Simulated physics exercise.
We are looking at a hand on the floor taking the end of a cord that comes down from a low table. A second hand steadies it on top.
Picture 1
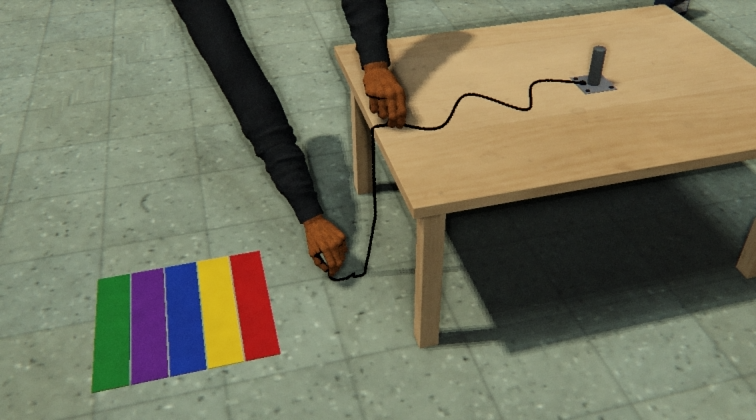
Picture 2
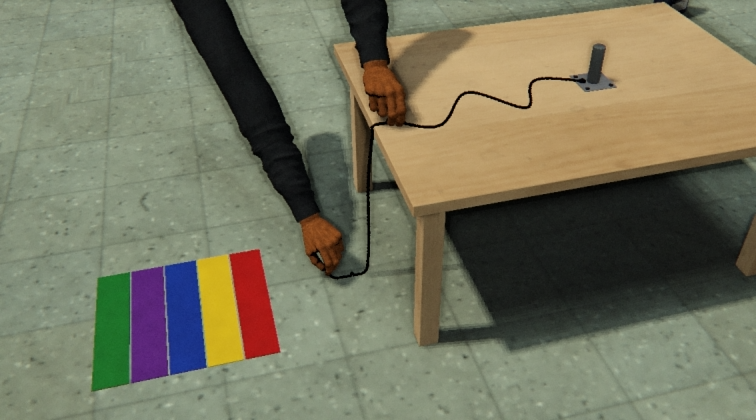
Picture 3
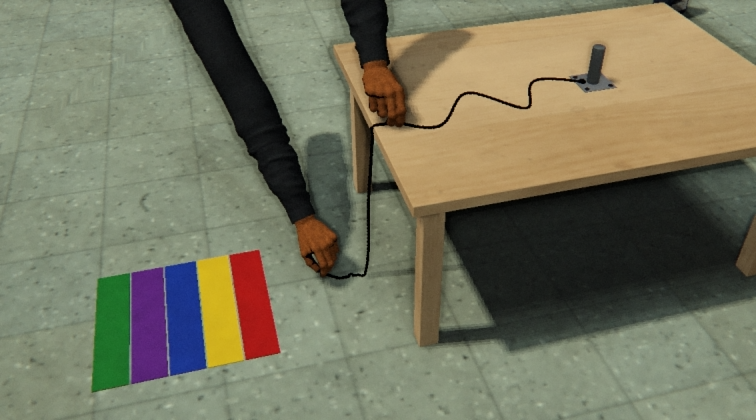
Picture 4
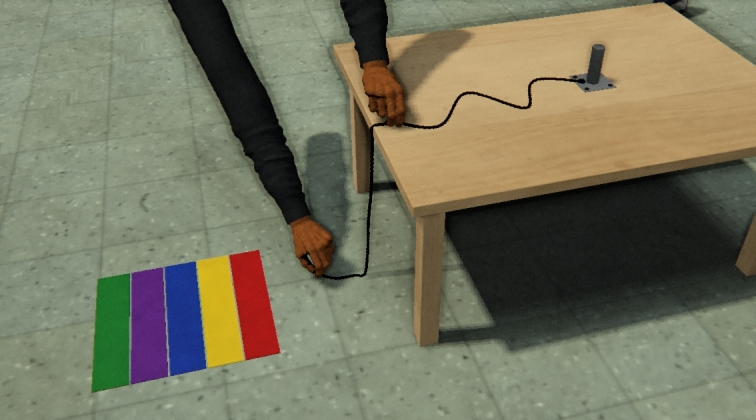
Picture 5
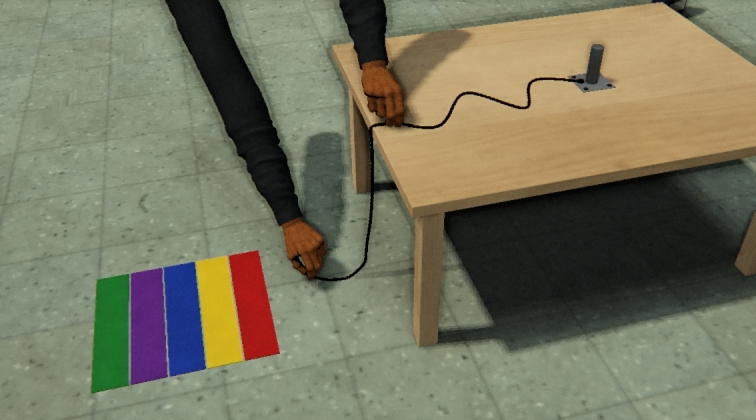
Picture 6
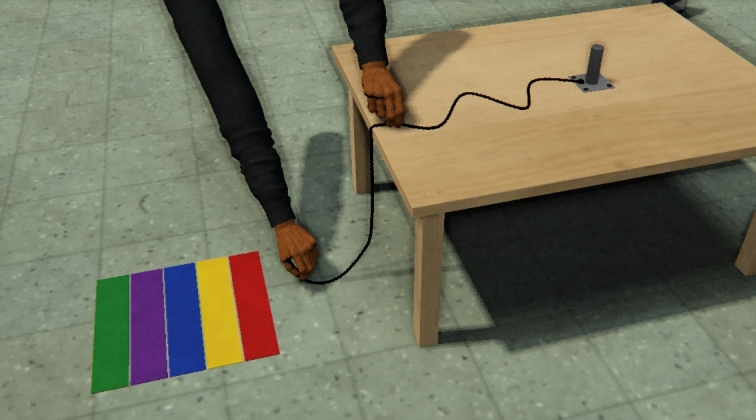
A hand near the floor held the end of a black cord hanging from a low wooden table and drew it slightly left, while the other hand stayed at the table's edge.
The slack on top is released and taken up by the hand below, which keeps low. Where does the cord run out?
The end stops over the green strip.
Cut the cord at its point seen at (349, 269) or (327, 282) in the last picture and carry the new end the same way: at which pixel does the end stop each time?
Try by try, around (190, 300) and (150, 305).
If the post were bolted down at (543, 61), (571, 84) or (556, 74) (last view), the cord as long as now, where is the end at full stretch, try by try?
Near (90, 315), (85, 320) and (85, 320).
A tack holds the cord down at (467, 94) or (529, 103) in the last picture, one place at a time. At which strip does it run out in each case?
In that order: Blue; purple.
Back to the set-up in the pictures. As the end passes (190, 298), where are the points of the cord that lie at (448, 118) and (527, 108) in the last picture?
At (374, 125), then (487, 101).
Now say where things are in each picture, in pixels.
In the first frame, end (329, 271); red (259, 336); yellow (223, 344); blue (187, 351); purple (149, 359); green (111, 366).
In the second frame, end (326, 270); cord through (542, 79) (510, 104) (453, 109) (383, 124) (368, 192) (368, 259).
In the third frame, end (321, 272).
In the fourth frame, end (316, 273); cord through (541, 79) (509, 105) (453, 110) (383, 124) (371, 192) (367, 260).
In the fifth frame, end (308, 274).
In the sixth frame, end (300, 276); cord through (540, 80) (508, 105) (452, 111) (382, 125) (372, 193) (358, 258).
Soon after, end near (190, 298); over blue.
Then, end near (140, 307); over purple.
At full stretch, end near (112, 313); over green. It gets as far as the green strip.
